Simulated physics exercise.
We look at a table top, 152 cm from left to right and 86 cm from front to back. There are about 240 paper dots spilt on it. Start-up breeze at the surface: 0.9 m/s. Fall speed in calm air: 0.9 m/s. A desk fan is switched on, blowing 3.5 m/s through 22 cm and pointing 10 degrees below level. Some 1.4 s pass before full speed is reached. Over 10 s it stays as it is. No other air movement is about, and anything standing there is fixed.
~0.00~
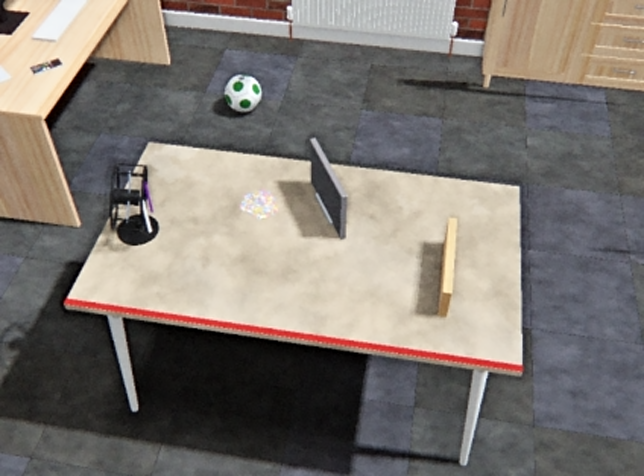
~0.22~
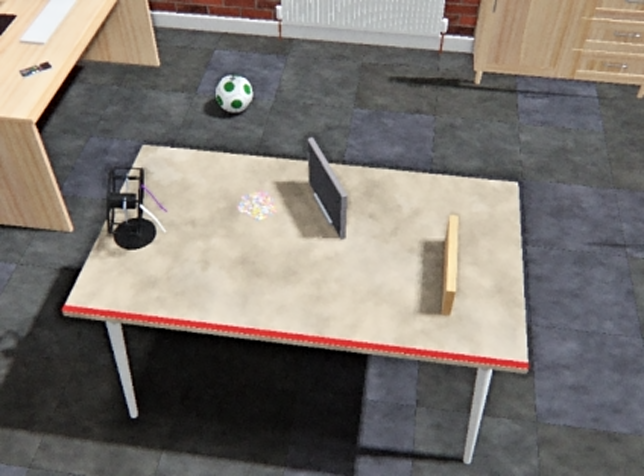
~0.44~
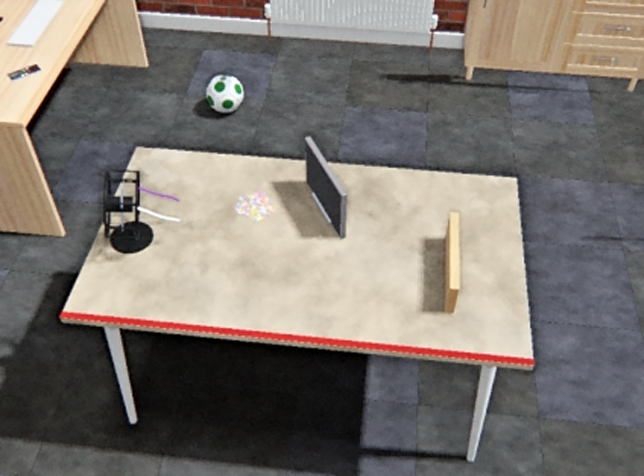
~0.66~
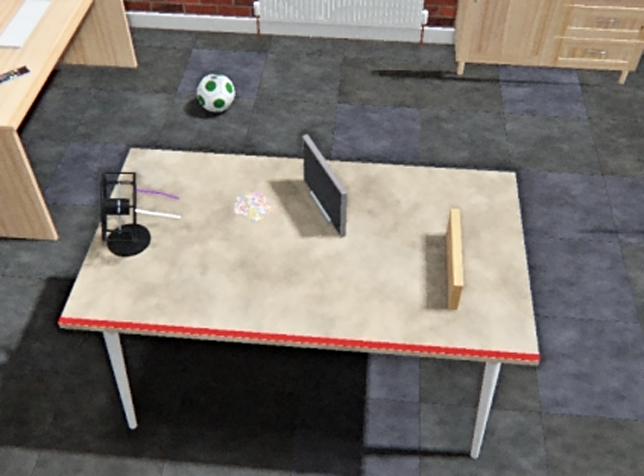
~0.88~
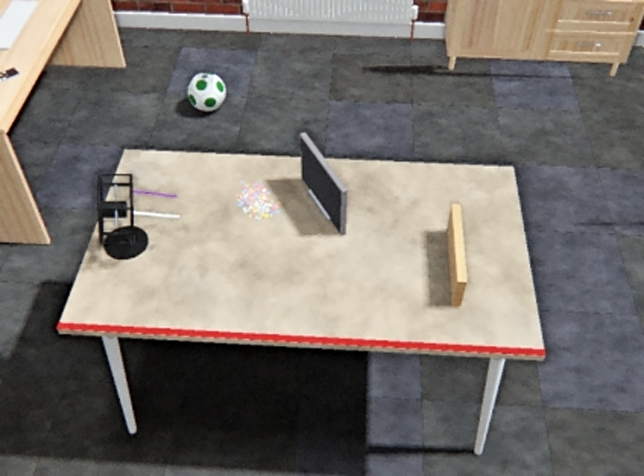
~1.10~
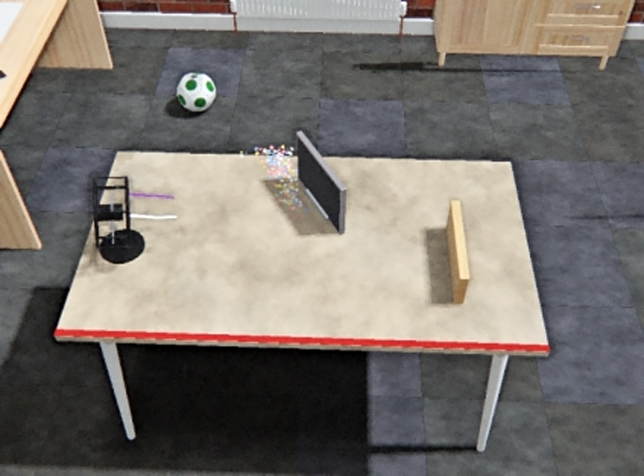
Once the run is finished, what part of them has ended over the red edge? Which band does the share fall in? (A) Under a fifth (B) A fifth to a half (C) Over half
Option A: Under a fifth.
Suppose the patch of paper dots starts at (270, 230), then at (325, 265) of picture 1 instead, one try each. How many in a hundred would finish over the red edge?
90 and 100 in a hundred, respectively.
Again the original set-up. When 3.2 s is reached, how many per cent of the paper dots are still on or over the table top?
That comes to roughly 0 % remaining.
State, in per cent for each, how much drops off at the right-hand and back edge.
I'd put it near 0 percent on the right-hand side and close to 100 percent at the back.
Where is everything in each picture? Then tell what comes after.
In the first frame, the middle of the paper dots is near (258, 204), none has stirred yet and the mouth of the desk fan is at (129, 197).
In the second frame, the middle of the paper dots is near (256, 204), none has stirred yet and the red edge is centred on (288, 339).
In the third frame, the middle of the paper dots is near (253, 205), none has stirred yet, the top of a laptop is at (325, 165) and the top of a board is at (455, 249).
In the fourth frame, the middle of the paper dots is near (251, 205) and none has stirred yet.
In the fifth frame, the middle of the paper dots is near (257, 201), the farthest in sight from the desk fan is at (279, 203) and about 55 % have left their places.
In the sixth frame, the middle of the paper dots is near (280, 167), the farthest in sight from the desk fan is at (292, 149) and all have left their places.
After 2.0 s, 1 % are over the red edge; 100 % have settled or left.
After 3.2 s, 2 % are over the red edge; 100 % have settled or left.
After 5.5 s, 2 % are over the red edge; 100 % have settled or left.
After 10.0 s, at the end, 2 % are over the red edge.
